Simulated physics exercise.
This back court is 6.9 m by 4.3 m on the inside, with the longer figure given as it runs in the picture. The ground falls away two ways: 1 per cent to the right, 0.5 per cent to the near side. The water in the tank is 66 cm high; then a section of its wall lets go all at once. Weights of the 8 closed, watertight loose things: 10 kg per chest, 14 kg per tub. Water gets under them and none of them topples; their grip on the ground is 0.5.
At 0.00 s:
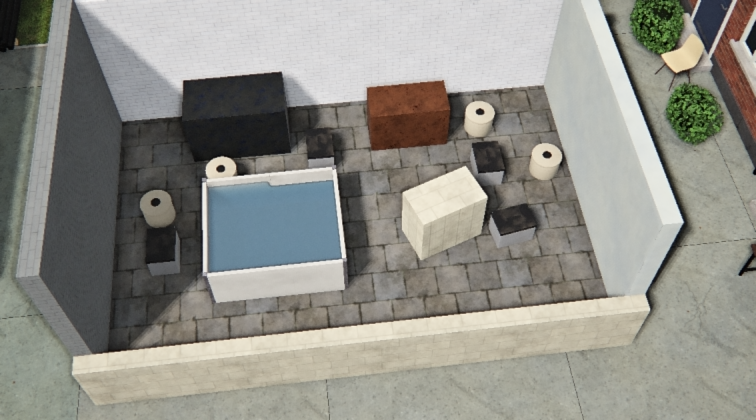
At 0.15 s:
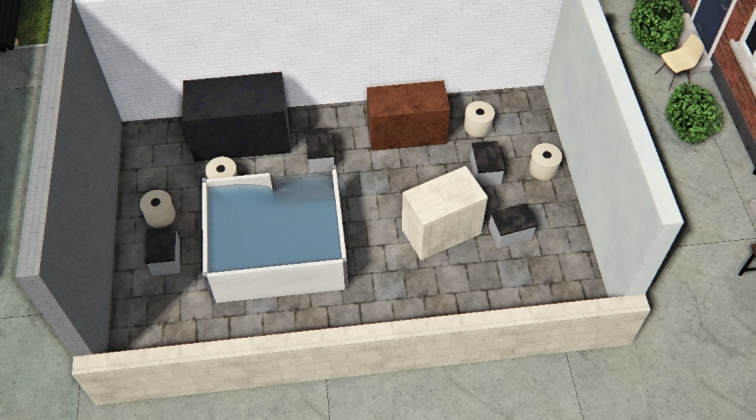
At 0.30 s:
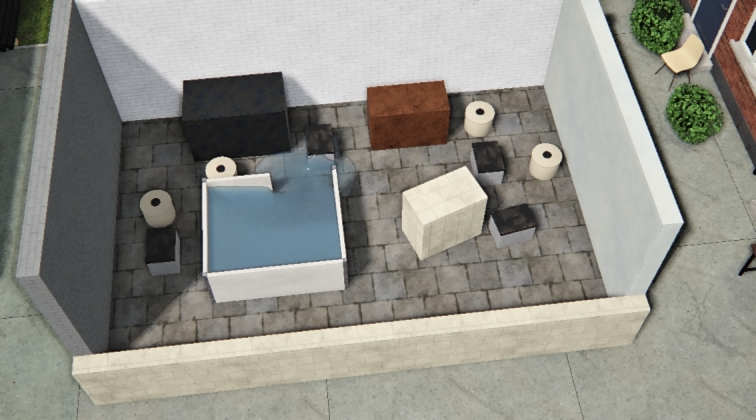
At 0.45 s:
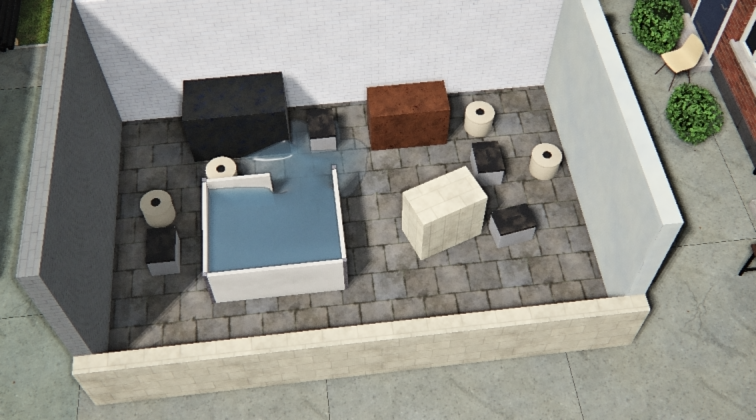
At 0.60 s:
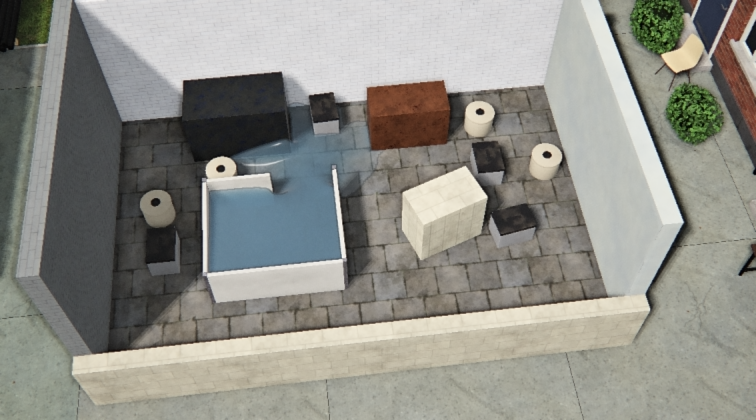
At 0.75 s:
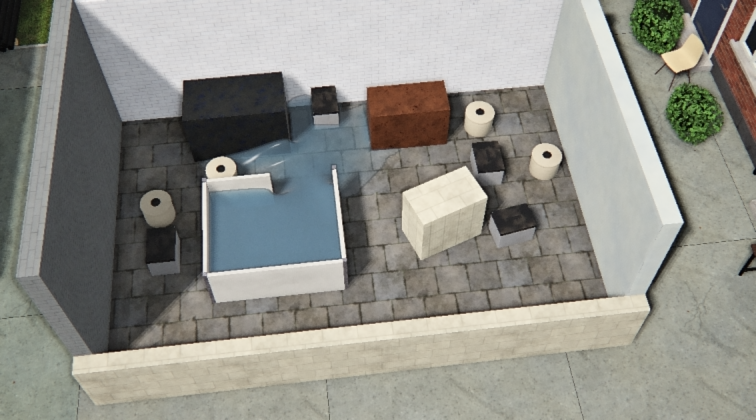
Water pours out the back of a white tank and pushes a small dark-topped block backward.
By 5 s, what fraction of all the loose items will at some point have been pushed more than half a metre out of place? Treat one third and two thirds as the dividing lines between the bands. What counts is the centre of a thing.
Middle band.
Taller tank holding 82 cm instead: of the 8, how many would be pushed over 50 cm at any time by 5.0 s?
In that case the number is 7.
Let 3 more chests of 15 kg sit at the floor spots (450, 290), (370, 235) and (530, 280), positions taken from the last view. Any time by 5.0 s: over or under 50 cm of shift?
Check, in order - not exceeded, not exceeded, not exceeded.
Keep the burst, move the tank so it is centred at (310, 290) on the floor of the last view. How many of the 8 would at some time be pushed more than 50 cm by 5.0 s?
3.
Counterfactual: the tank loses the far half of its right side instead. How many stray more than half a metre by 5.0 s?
Then it comes to 3.
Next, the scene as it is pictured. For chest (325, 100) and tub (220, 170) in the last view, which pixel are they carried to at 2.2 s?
Estimated pixels: (348, 90) and (188, 188).
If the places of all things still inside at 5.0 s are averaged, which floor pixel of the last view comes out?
Around (390, 206).
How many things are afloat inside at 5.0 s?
The number is 2.
After 1.1 s 1 of 8 are over 50 cm from their spots; 1 afloat.
After 2.2 s 2 of 8 are over 50 cm from their spots; 1 afloat.
After 3.5 s 2 of 8 are over 50 cm from their spots; 1 afloat.
After 5.0 s 4 of 8 are over 50 cm from their spots, and 4 have been at some point; 2 afloat.
